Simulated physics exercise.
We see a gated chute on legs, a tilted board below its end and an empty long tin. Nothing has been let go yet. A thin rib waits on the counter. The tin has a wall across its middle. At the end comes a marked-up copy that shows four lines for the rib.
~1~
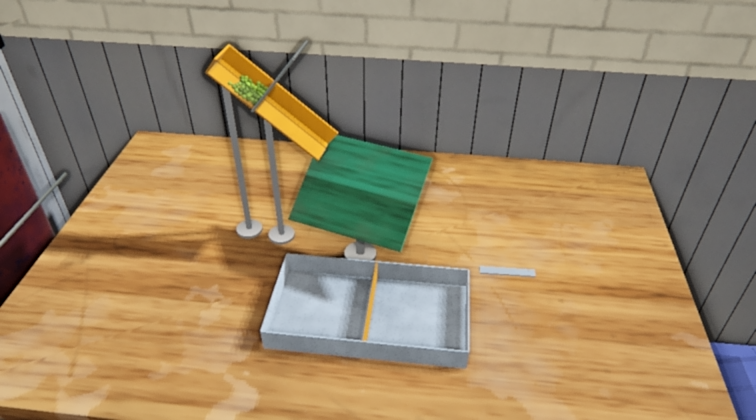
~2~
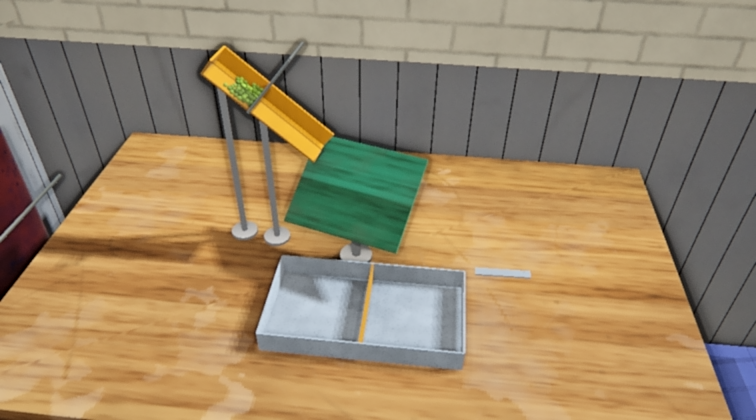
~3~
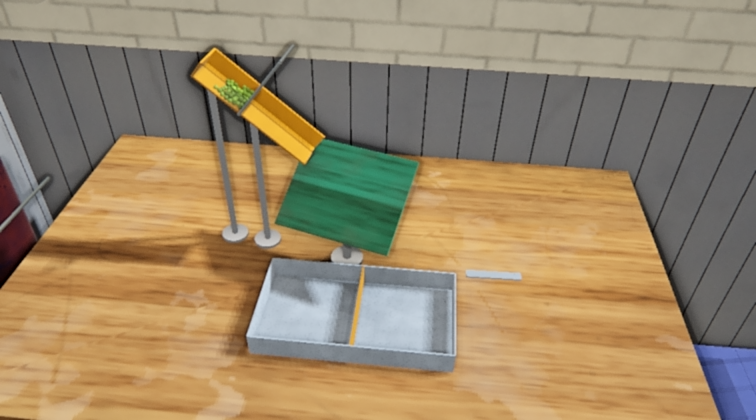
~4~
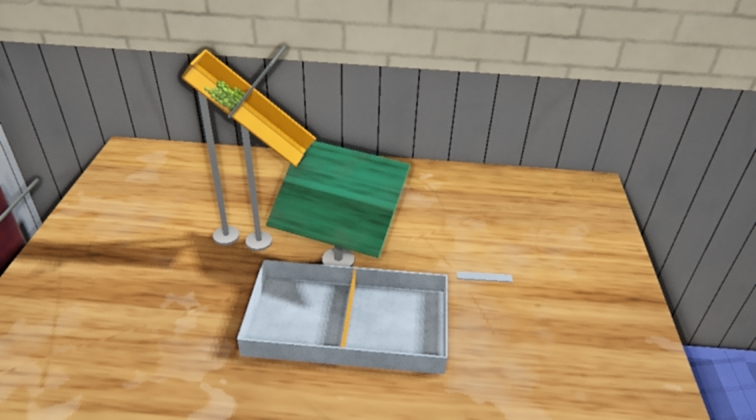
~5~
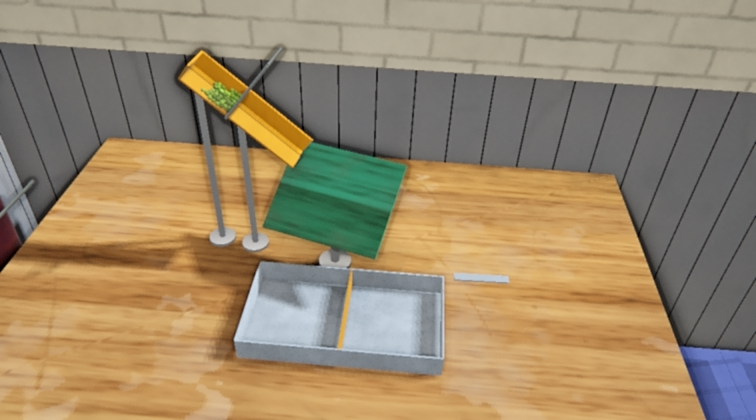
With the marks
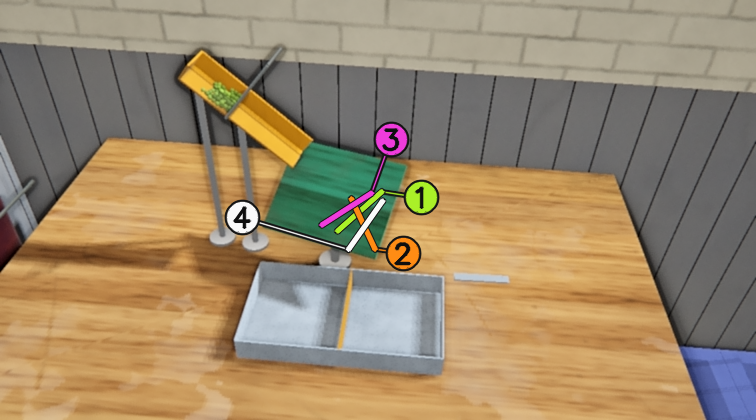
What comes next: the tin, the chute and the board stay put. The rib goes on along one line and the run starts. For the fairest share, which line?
2 beats the others.
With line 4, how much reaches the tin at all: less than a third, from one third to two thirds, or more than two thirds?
More than two thirds.
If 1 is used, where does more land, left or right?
The left half.
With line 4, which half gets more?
The left half.
On the marked copy, line 1 from (381, 191) to (337, 231); line 2 from (351, 198) to (375, 249); line 3 from (371, 193) to (321, 224); line 4 from (382, 200) to (348, 249).
For line 1, of what is caught, nearly all in the left half, a stray few in the right.
For line 2, of what is caught, about two thirds in the left half, about a third in the right.
For line 3, of what is caught, nearly all in the left half, a small part in the right.
For line 4, of what is caught, nearly all in the left half, a small part in the right.
